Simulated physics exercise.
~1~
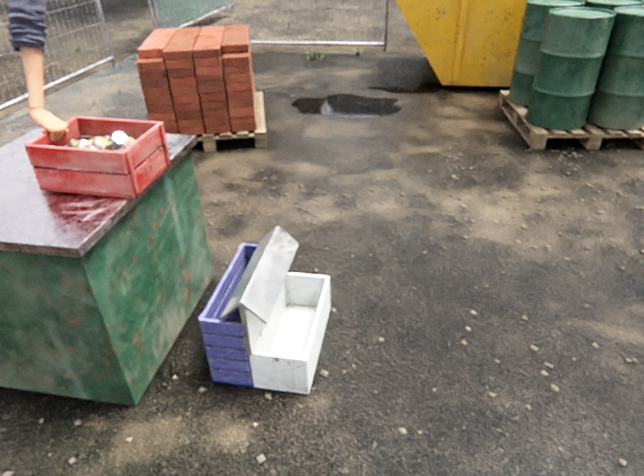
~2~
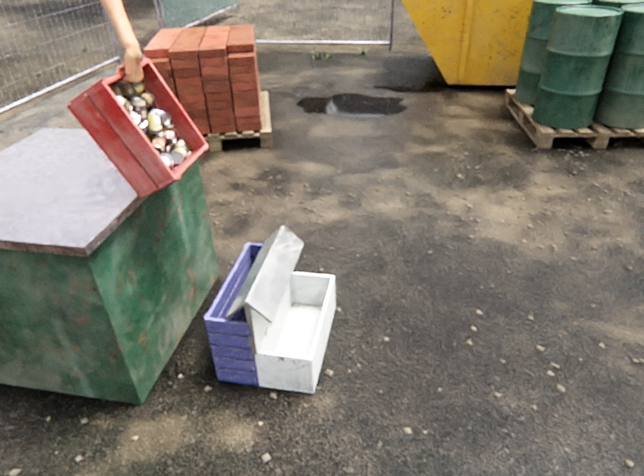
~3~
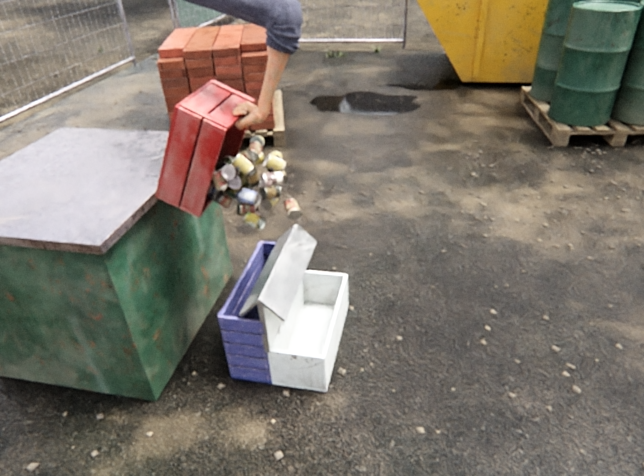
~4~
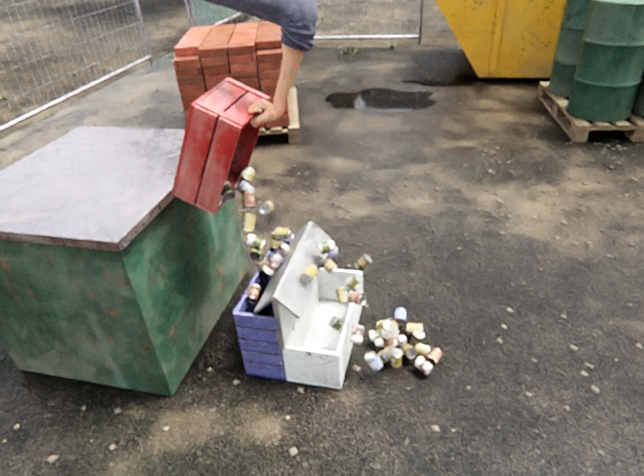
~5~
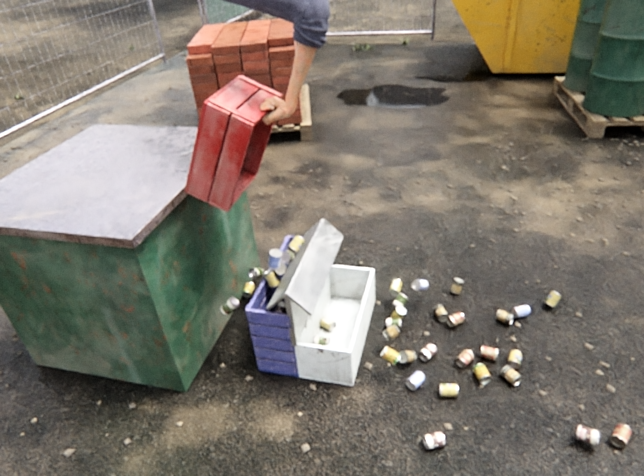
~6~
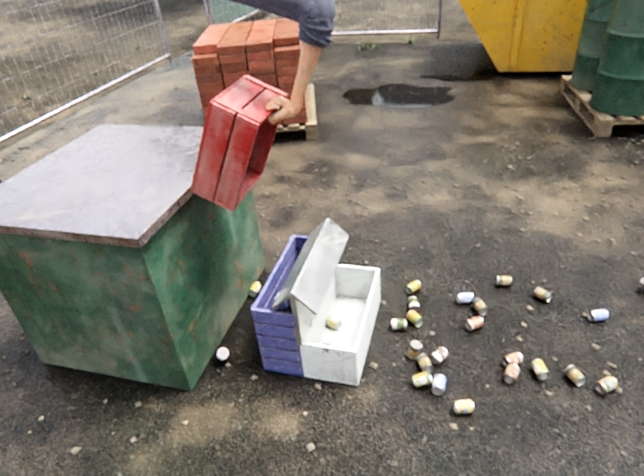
A red crate filled with small tins sits on a green bench with a grey top, seen from above in a fenced yard with stacked bricks, a yellow skip and green barrels behind. On the ground to the right stand a blue bin and a white trough, with a grey ridge between them. A hand lifts the crate, swings it right and tips it over. The tins tumble out, some striking the ridge and trough, and many scatter across the ground beyond. At the end the hand holds the upturned crate still, with few tins visible in the trough.
